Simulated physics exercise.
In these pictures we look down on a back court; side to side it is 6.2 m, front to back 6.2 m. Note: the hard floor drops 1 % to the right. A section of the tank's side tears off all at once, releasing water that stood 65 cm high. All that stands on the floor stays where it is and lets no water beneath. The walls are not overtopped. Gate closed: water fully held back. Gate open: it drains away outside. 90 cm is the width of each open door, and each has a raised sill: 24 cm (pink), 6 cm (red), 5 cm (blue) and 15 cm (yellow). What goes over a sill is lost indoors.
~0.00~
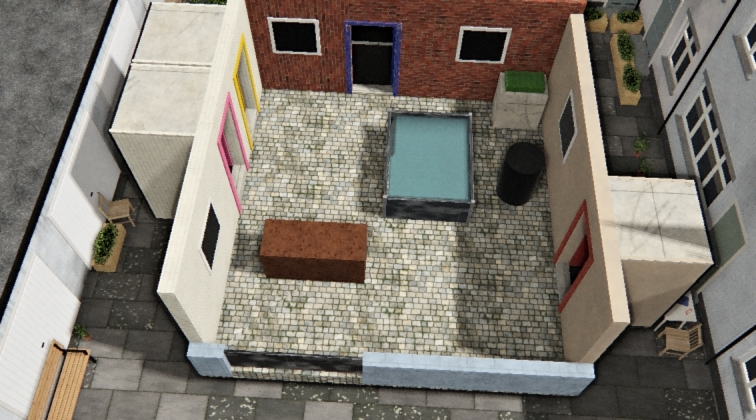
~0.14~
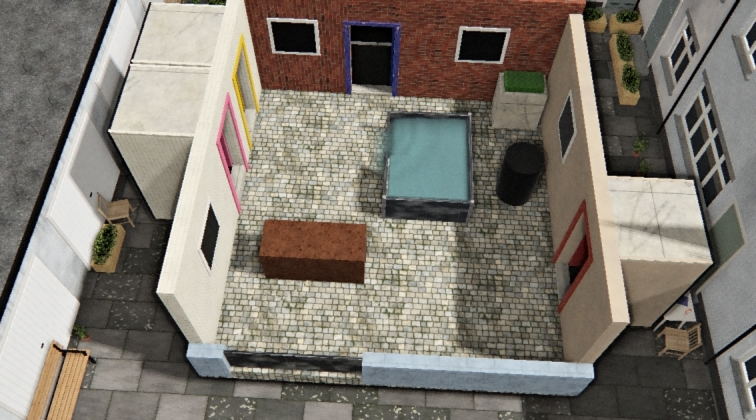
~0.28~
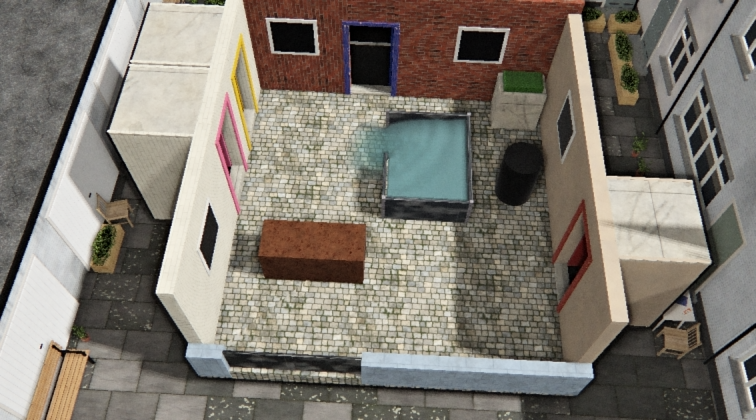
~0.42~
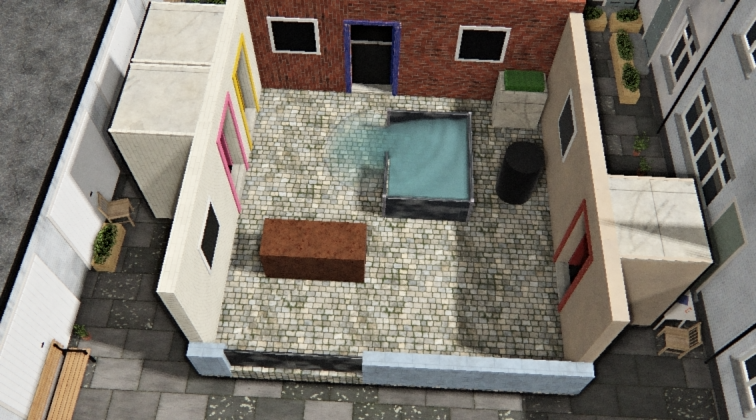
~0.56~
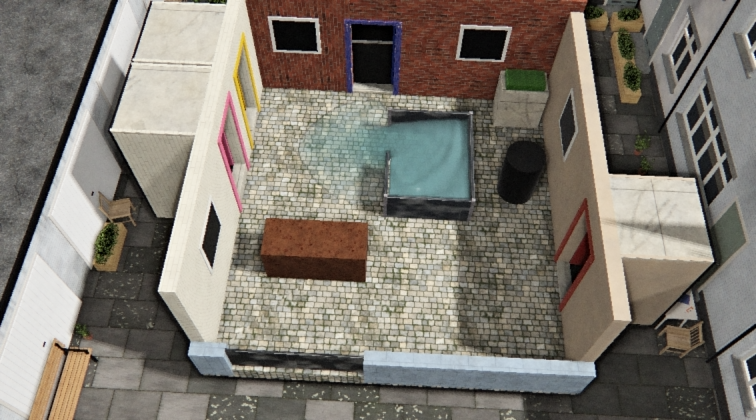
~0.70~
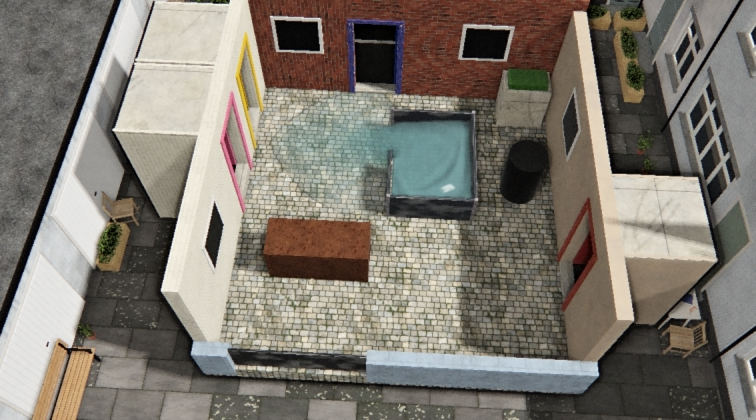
A walled courtyard seen from above, with water pouring from the left side of a raised tank and spreading across the paving.
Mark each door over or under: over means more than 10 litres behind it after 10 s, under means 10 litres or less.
Pink door under, red door over, blue door over, yellow door over.
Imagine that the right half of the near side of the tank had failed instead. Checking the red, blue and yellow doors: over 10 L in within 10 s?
Then red would come out on the high side, blue on the low side and yellow on the low side.
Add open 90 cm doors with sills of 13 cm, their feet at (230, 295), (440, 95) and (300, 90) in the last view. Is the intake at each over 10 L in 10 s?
First doorway falls short, second falls short, third gets there.
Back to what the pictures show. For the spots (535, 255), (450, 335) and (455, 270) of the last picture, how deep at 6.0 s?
Reading - approx. 0 / 3 / 1 cm.
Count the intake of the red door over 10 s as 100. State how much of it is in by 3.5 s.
By then it's near 0% of the total.
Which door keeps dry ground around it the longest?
The red door.
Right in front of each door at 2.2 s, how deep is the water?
Centimetres: Pink 19 / red 0 / blue 3 / yellow 29.
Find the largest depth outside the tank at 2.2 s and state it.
Roughly 36 cm.
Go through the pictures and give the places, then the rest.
In the first frame, still water, 65 cm deep, in the tank at (429, 157).
In the second frame, the front is at (384, 132), 0.6 m from the gap at (389, 148); 0.2 m2 of floor is under water; 65 cm left at the back of the tank.
In the third frame, the front is at (352, 169), 0.9 m from the gap at (388, 148); 0.9 m2 of floor is under water; 65 cm left at the back of the tank.
In the fourth frame, the front is at (328, 157), 1.3 m from the gap at (389, 148); 1.8 m2 of floor is under water; 64 cm left at the back of the tank.
In the fifth frame, water pours out at (390, 147) and has run 1.8 m, to (303, 156); typically 5 cm deep outside, 58 cm at the tank's back.
In the sixth frame, water pours out at (392, 146) and has run 2.5 m, to (276, 140); typically 4 cm deep outside, 55 cm at the tank's back.
After 1.4 s water covers 25 % of the floor and is deepest (40 cm) near (266, 89); pink door 17 cm at the sill, 0 L in, red door not reached, blue door 3 cm at the sill, 0 L in, yellow door 26 cm at the sill, 14 L in.
After 2.2 s water covers 30 % of the floor and is deepest (36 cm) near (263, 102); pink door 19 cm at the sill, 0 L in, red door not reached, blue door 3 cm at the sill, 11 L in, yellow door 29 cm at the sill, 56 L in.
After 3.5 s water covers 35 % of the floor and is deepest (20 cm) near (299, 143); pink door 15 cm at the sill, 0 L in, red door not reached, blue door 5 cm at the sill, 18 L in, yellow door 19 cm at the sill, 105 L in.
After 6.0 s water covers 70 % of the floor and is deepest (15 cm) near (294, 241); pink door 8 cm at the sill, 0 L in, red door not reached, blue door 8 cm at the sill, 37 L in, yellow door 12 cm at the sill, 111 L in.
After 10.0 s water covers 95 % of the floor and is deepest (10 cm) near (540, 192); pink door 6 cm at the sill, 0 L in, red door 9 cm at the sill, 23 L in, blue door 8 cm at the sill, 60 L in, yellow door 6 cm at the sill, 111 L in.
